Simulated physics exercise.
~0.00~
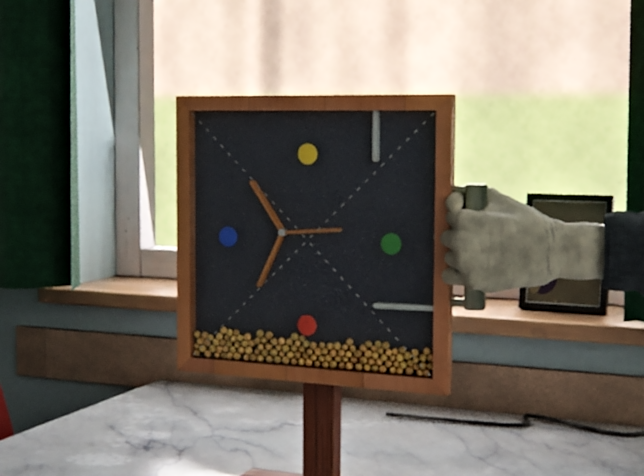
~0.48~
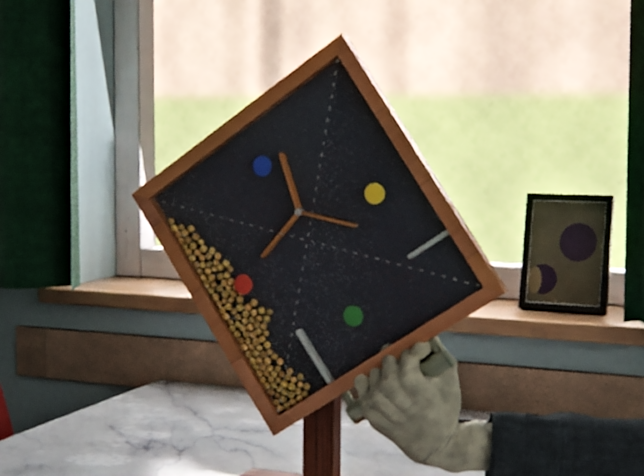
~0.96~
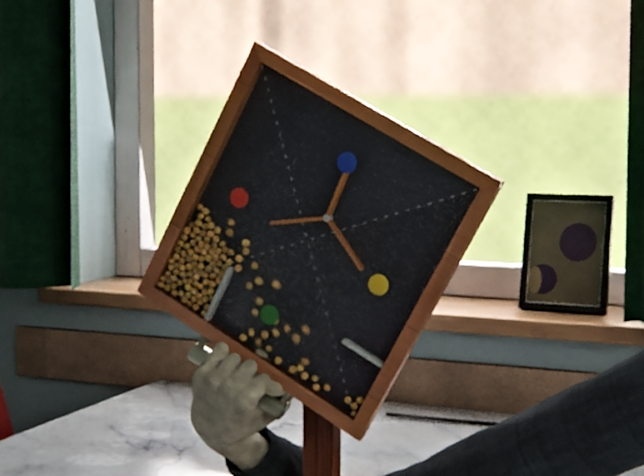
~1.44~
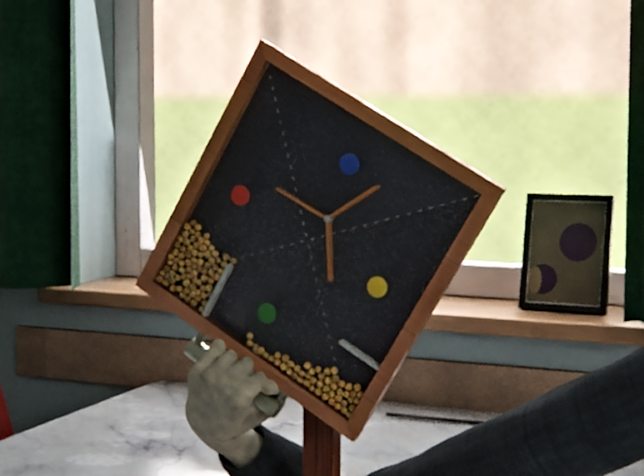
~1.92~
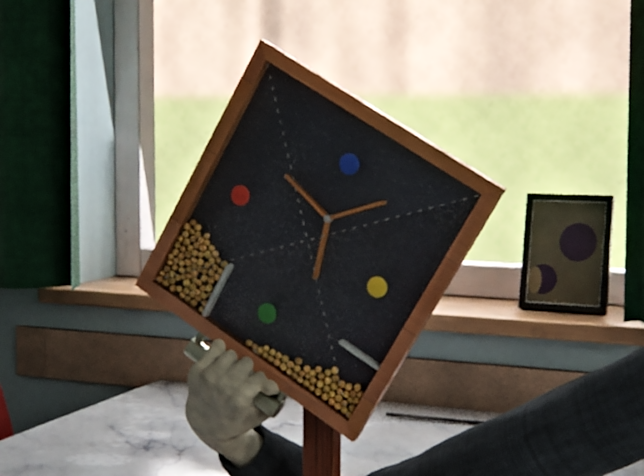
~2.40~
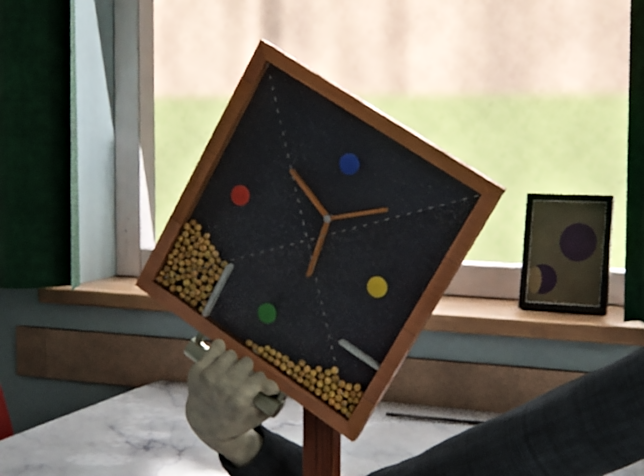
A square, wood-framed box with a dark face stands upright on a post above a marbled table, seen from the front before a bright window. Yellow, green, red and blue stickers sit at its top, right, bottom and left, around a three-armed wooden piece, with two pale bars at the right and golden beads along the bottom. A grey hand in a dark sleeve turns the box clockwise, and the beads slide into the lowest corner. As it turns further, some spill past one bar toward the other. The box stops tilted, its beads resting in two heaps, while the three-armed piece still turns slightly.
